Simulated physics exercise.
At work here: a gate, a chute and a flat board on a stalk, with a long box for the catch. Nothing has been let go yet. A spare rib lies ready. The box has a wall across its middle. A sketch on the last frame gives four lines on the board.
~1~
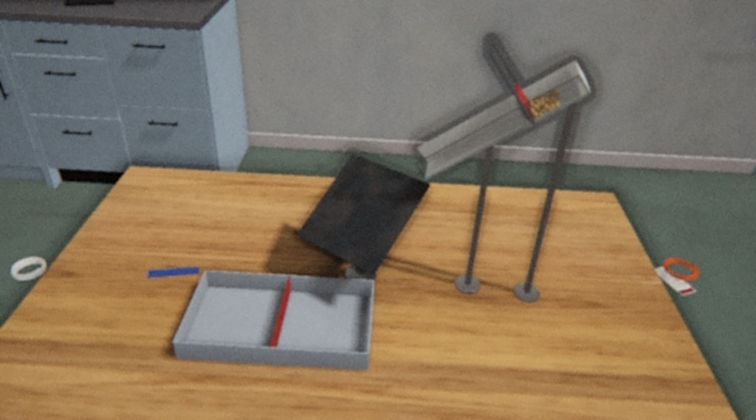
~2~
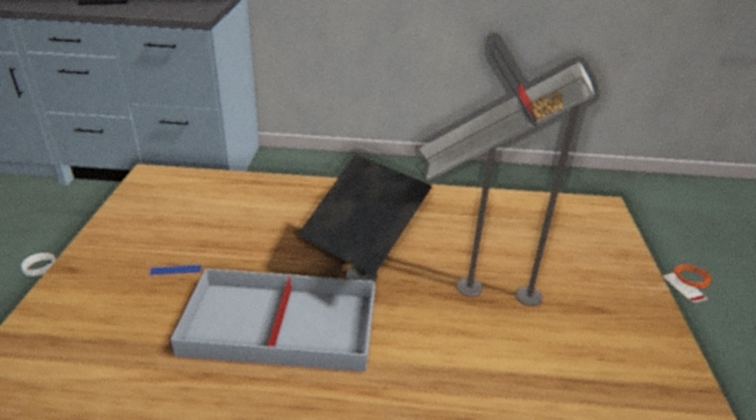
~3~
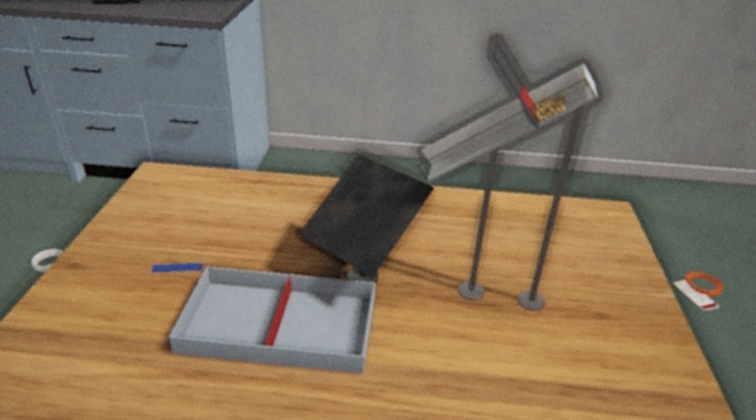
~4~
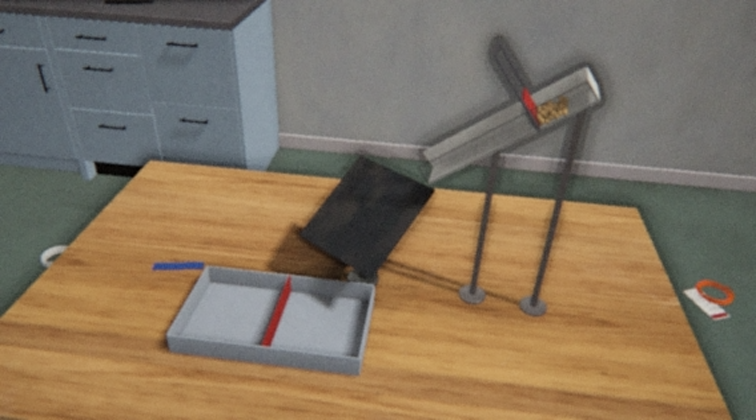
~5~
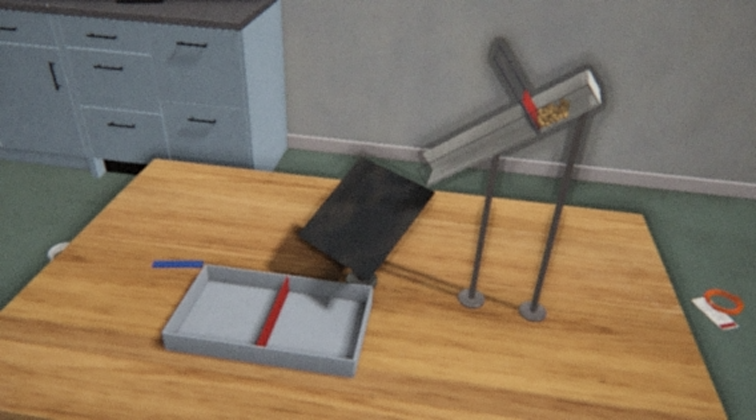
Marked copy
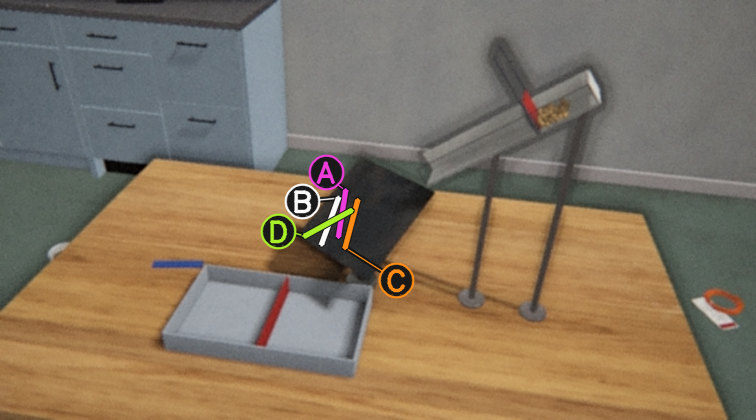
On a wooden table in a room with blue drawers, a sloping chute holds a small golden-brown load behind a red gate, above a tilted black board and a divided grey box. The view shifts slightly around the table, while the gate stays shut and the load stays put.
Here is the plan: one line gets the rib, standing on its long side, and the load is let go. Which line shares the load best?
D works best here.
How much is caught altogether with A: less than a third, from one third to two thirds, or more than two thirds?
More than two thirds.
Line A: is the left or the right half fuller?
More lands on the right.
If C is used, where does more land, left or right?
More lands on the right.
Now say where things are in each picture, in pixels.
The first picture shows load behind the gate at (542, 107), dried chickpeas; lip of the chute at (427, 171), sloping fairly steeply.
The second picture shows middle of the board at (364, 210), tilted fairly steeply; middle of its low edge at (333, 254); of its high edge at (392, 169).
The third picture shows front corners of the box at (170, 337) and (363, 356); front end of its middle wall at (265, 347); gate still shut at (524, 95).
The fourth picture shows middle of the load at (550, 114); lip at (431, 176).
The fifth picture shows middle of the load at (551, 117); lip at (431, 178).
On the marked copy, line A from (345, 190) to (338, 236); line B from (338, 198) to (321, 244); line C from (357, 200) to (345, 247); line D from (351, 210) to (304, 235).
Choosing A, of what is caught, a stray few in the left half, nearly all in the right.
Choosing B, of what is caught, a small part in the left half, nearly all in the right.
Choosing C, of what is caught, a stray few in the left half, nearly all in the right.
Choosing D, of what is caught, about two thirds in the left half, about a third in the right.
